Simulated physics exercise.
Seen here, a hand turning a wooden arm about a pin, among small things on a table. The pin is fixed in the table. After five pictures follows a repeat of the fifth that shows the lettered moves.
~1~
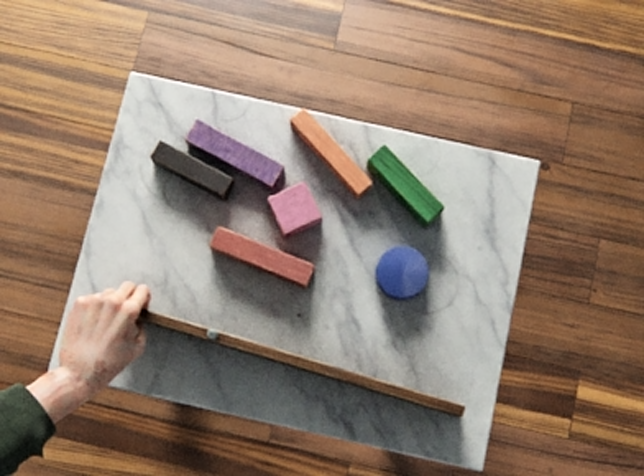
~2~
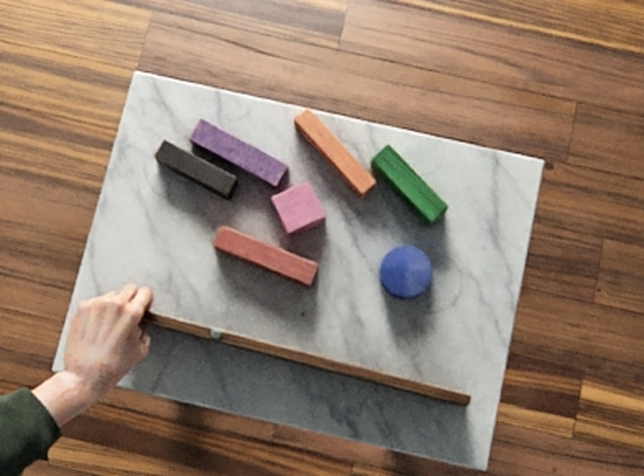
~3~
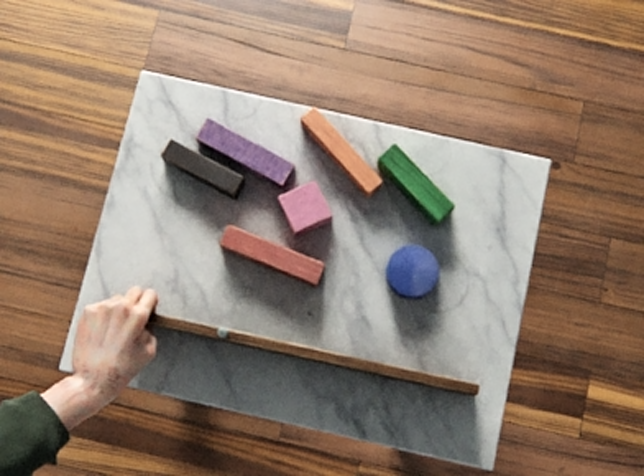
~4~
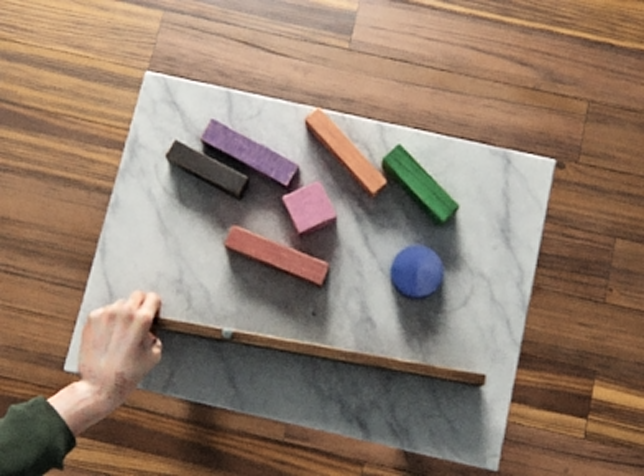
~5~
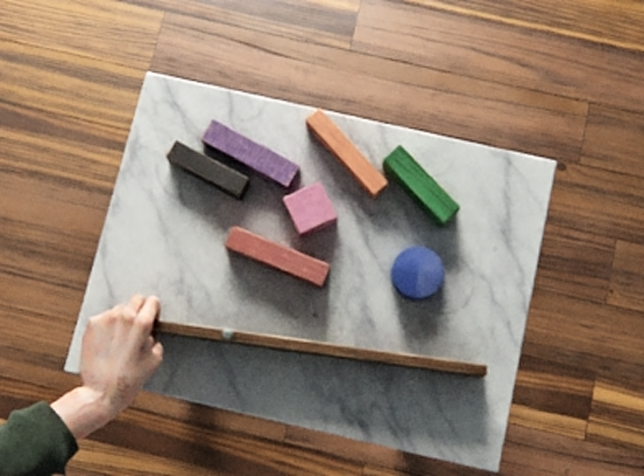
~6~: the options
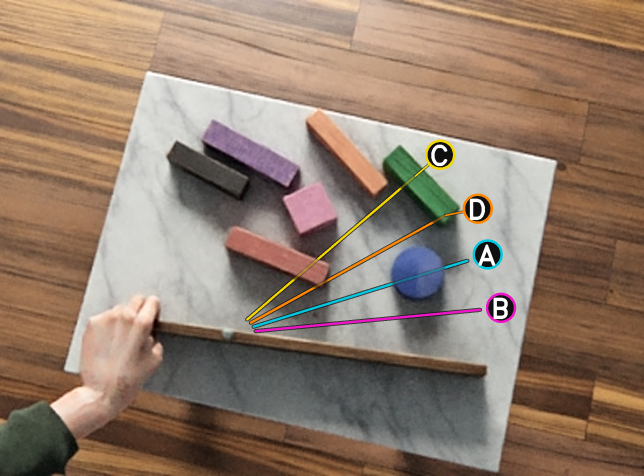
A hand turns a wooden arm counterclockwise slightly on a marble board below motionless coloured blocks.
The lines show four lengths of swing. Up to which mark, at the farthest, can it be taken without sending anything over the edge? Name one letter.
Up to line C.
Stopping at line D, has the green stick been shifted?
Yes.
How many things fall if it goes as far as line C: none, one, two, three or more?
In all, none.
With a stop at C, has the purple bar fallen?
No.
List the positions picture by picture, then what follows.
In the first frame, green stick (405, 186); purple bar (235, 155); arm (343, 375).
In the second frame, arm (348, 368); blue tin (405, 273).
In the third frame, arm (356, 362); black bar (204, 170).
In the fourth frame, arm (361, 358); green stick (419, 185).
In the fifth frame, arm (363, 353); red bar (278, 258); blue tin (417, 274); orange bar (346, 154).
On the marked copy, A at (361, 294); B at (368, 321); C at (332, 247); D at (349, 269).
Taking C. A third of the way, arm (362, 311); orange bar (346, 154); green stick (420, 187).
Two thirds of the way, arm (347, 271); green stick (417, 179); blue tin (396, 213).
When it is over, arm (331, 248); orange bar (321, 121); green stick (393, 137); nothing has fallen.
As for the rest, A is safe but short; B is safe but short; D is safe but short.
